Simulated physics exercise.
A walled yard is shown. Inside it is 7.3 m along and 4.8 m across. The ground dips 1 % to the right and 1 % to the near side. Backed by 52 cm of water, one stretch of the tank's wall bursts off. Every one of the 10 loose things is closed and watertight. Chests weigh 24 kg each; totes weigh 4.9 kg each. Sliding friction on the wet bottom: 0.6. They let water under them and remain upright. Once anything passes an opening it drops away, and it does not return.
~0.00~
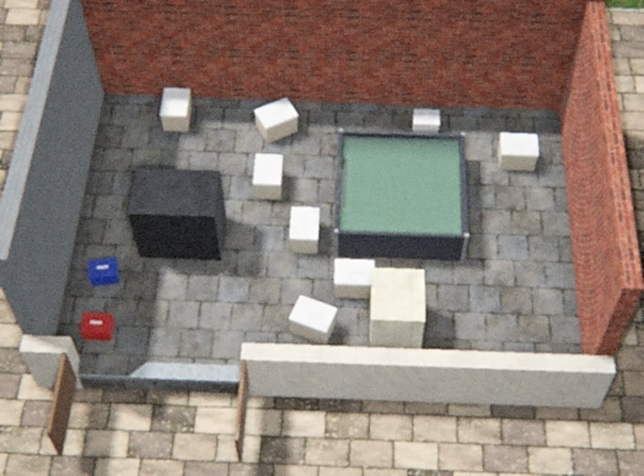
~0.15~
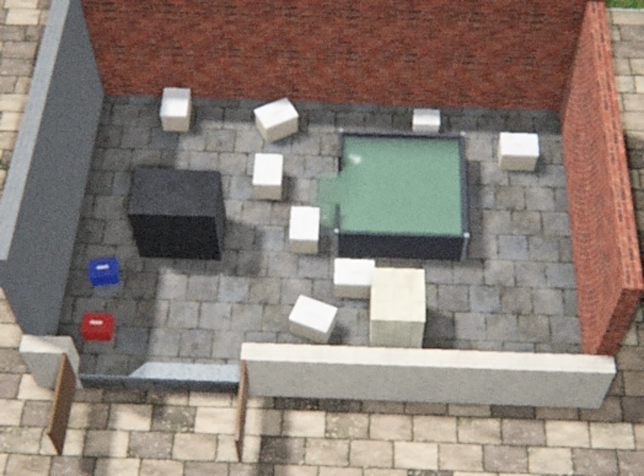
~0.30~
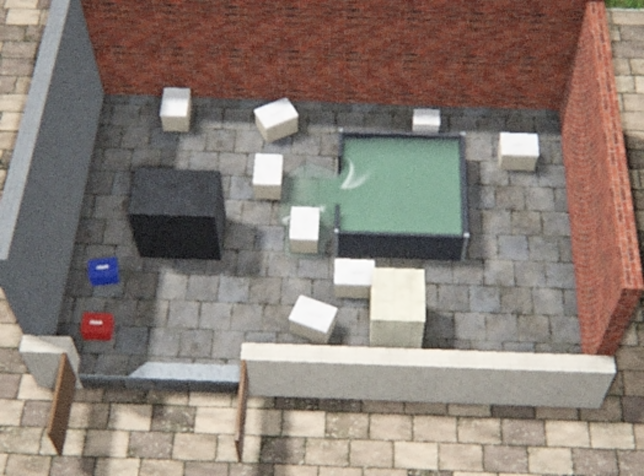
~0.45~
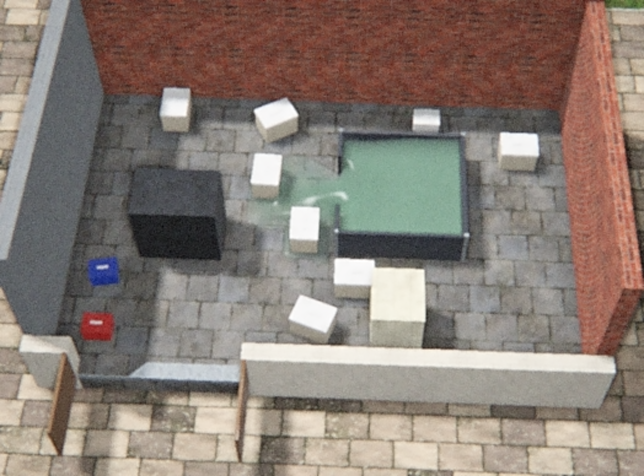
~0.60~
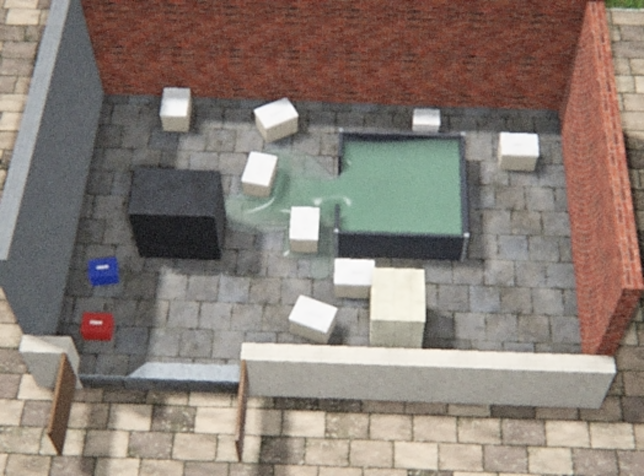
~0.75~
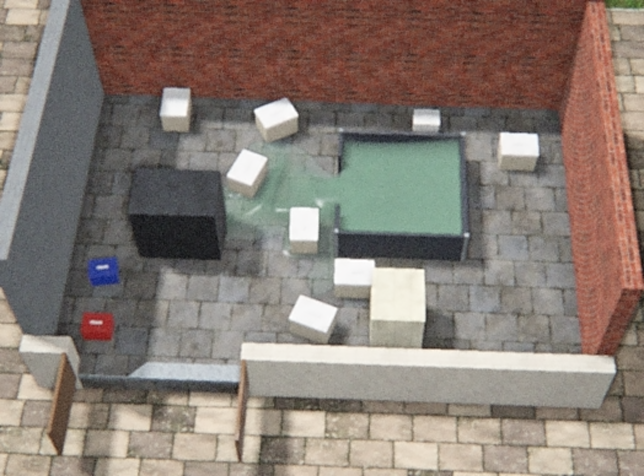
In a walled yard, green water spills left from a tank and shifts a white block.
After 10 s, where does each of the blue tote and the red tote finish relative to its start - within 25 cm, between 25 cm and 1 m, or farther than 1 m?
At that point the blue tote is farther than 1 m, the red tote is farther than 1 m.
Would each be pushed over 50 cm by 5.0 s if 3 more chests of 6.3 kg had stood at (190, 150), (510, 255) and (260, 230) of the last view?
In turn: More, under, past it.
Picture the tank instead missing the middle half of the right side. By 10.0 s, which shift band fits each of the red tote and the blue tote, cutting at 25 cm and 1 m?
In that case the red tote does not really move while the blue tote does not really move.
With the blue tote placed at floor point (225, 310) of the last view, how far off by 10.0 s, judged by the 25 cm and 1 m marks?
Outcome: It is taken a long way.
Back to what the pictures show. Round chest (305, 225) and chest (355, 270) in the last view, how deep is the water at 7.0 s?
Depths: Near 3 cm, then near 2 cm.
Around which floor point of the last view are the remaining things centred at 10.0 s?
Somewhere near (319, 195).
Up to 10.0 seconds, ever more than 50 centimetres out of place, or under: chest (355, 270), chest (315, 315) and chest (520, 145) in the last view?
The first never reached the threshold, the second never reached the threshold, and the third never reached the threshold.
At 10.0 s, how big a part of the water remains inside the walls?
Around 76 % of the water.
After 2.0 s the blue tote is near (103, 267), 0.0 m from its start, aground; the red tote is near (96, 323), 0.0 m from its start, aground; 0 of 10 are out; 0 afloat.
After 4.5 s the blue tote is near (139, 310), 0.9 m from its start, aground; the red tote is near (97, 333), 0.2 m from its start, aground; 0 of 10 are out; 2 afloat.
After 7.0 s the blue tote is near (191, 341), 1.8 m from its start, aground; the red tote has gone out; 1 of 10 are out; 0 afloat.
After 10.0 s the blue tote has gone out; the red tote has gone out; 2 of 10 are out; 1 afloat.
